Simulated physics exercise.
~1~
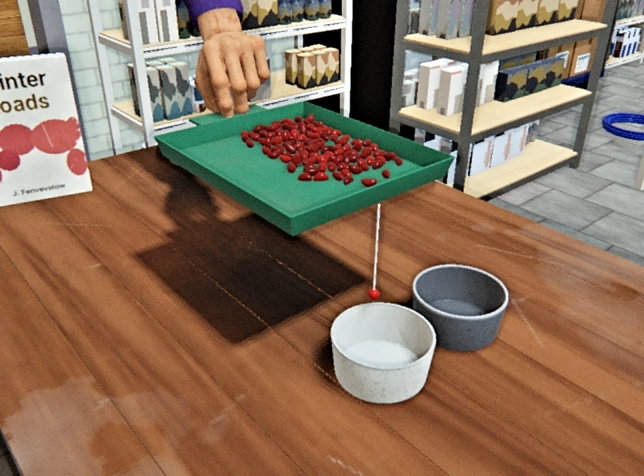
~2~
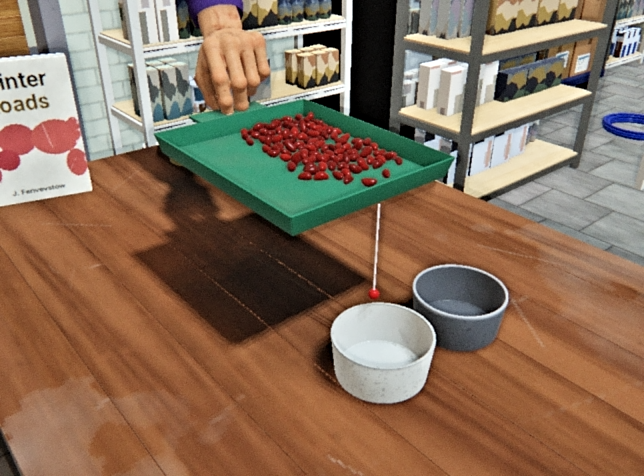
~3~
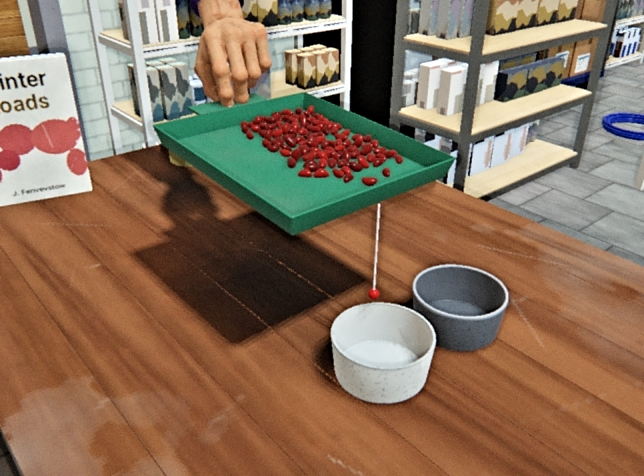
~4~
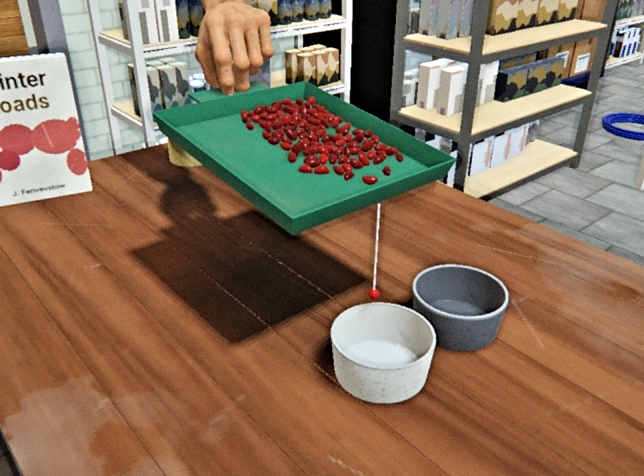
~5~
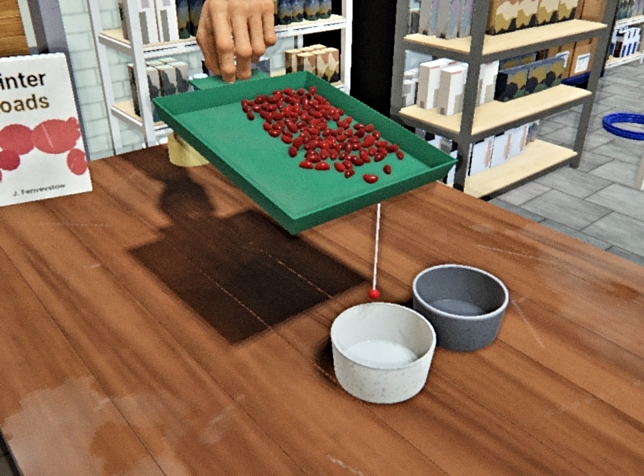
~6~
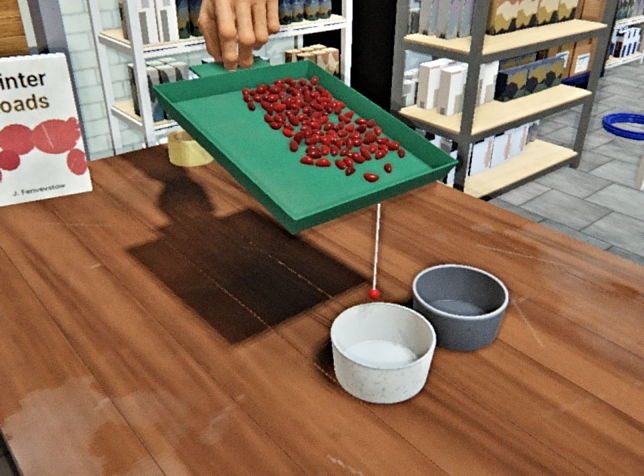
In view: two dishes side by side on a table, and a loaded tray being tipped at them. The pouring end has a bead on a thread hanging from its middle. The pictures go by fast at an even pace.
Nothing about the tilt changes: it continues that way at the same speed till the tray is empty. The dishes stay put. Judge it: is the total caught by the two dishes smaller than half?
Most likely the lost part will be a minority.
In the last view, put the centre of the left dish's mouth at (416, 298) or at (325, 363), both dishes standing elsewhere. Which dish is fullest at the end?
The left-hand one the first time, the right-hand one the second.
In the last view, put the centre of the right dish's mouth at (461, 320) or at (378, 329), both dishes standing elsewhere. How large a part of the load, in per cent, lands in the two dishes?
80 %, then 30 %.
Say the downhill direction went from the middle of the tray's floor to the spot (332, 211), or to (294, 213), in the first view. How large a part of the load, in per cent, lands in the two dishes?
First heading roughly 30 %, second roughly 10 %.
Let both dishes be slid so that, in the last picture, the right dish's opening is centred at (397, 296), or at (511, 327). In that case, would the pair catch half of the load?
Result, first setup: A minority share; second setup: A minority share.
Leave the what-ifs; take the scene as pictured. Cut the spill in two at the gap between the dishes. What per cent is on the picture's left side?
That's roughly 10 per cent of the pieces.
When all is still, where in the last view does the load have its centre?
I'd say the middle ends up at about (433, 350).
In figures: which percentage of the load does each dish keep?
Left 30 per cent, right 40 per cent.
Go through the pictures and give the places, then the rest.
Corners of the pouring end at (292, 213) and (447, 156), level; middle of the load at (312, 144), kidney beans; left dish at (419, 376); right dish at (495, 326); bead on its thread at (374, 294), in the first picture.
Corners of the pouring end at (293, 213) and (447, 157), level; middle of the load at (312, 143), in the second picture.
Corners of the pouring end at (293, 213) and (448, 157), tipped barely, level across its low end; middle of the load at (312, 138), in the third picture.
Corners of the pouring end at (294, 213) and (449, 158), tipped a little, level across its low end; middle of the load at (313, 131), in the fourth picture.
Corners of the pouring end at (295, 213) and (450, 159), tipped a little, level across its low end; middle of the load at (314, 124), in the fifth picture.
Corners of the pouring end at (297, 214) and (451, 160), tipped a little, level across its low end; middle of the load at (315, 117); left dish at (419, 376); right dish at (495, 326), in the sixth picture.
Soon, tray tipped steeply; nearly all on the tray; a stray few outside both; a stray few in the air.
A while on, tray tipped right over; most on the tray; a stray few in the left dish; a stray few in the right dish; a stray few outside both; a small part in the air.
Towards the end, tray tipped past a quarter turn; about a third in the left dish; about a third in the right dish; about a quarter outside both.
Finally, tray tipped past a quarter turn; about a third in the left dish; about a third in the right dish; about a quarter outside both.
